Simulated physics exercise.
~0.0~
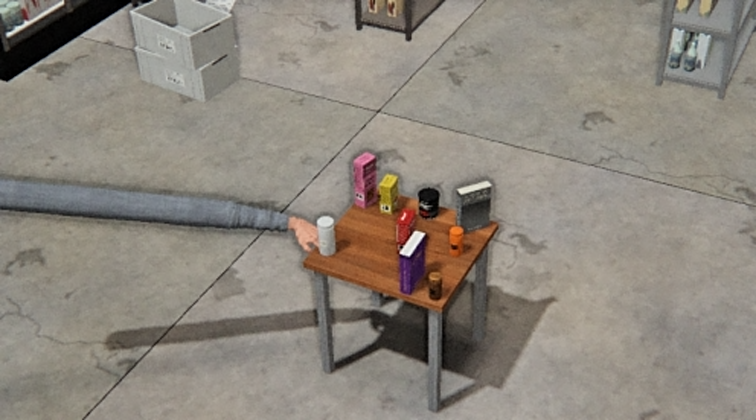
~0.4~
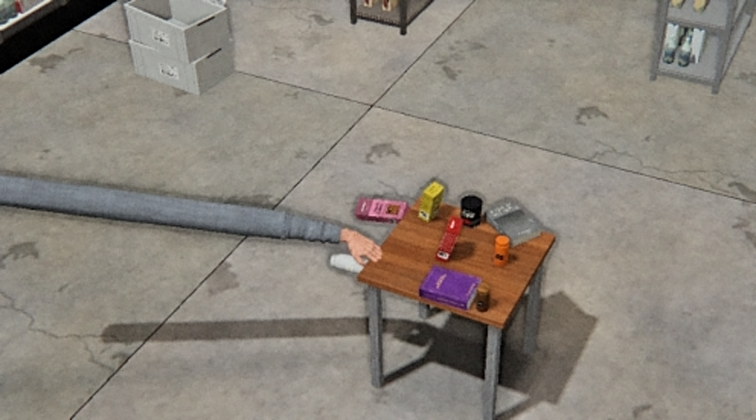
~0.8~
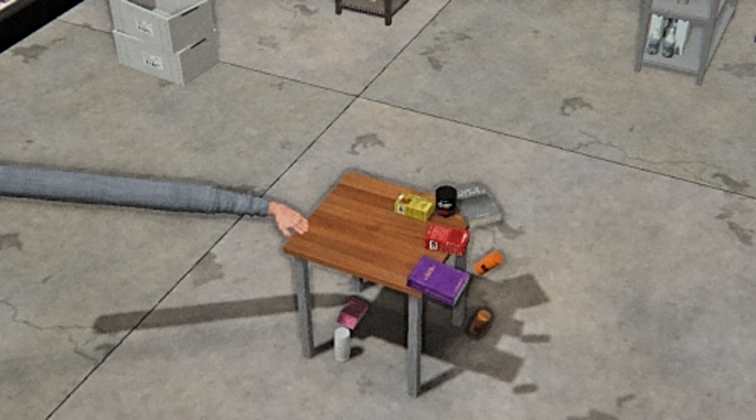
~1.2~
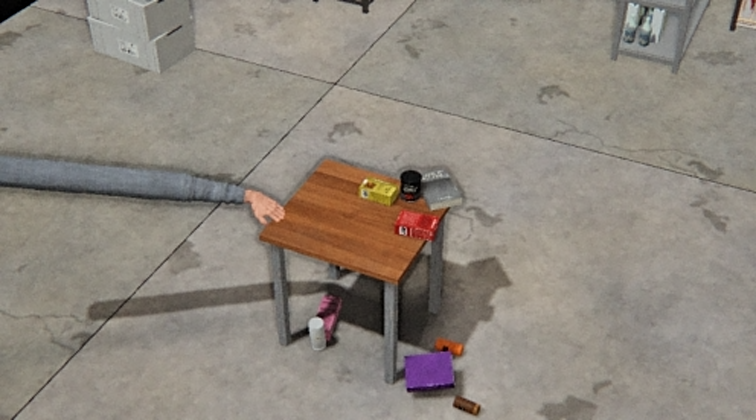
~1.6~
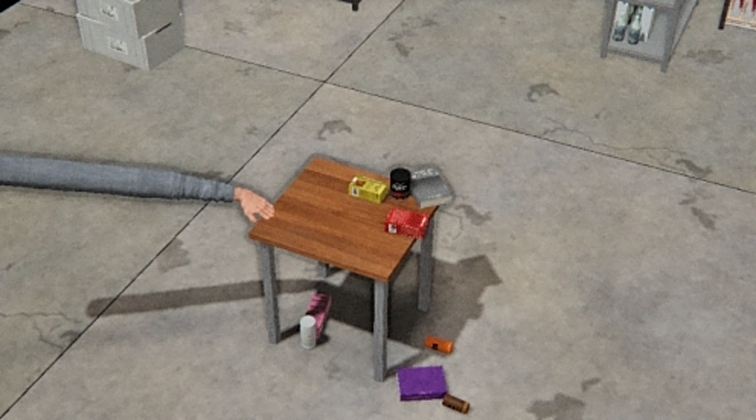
In the video, a hand at the edge of a small wooden table moves it right, then back left, toppling several items. The white jar, pink carton, purple book, and orange and brown shakers end on the floor, while four items remain on top, the black tin upright.
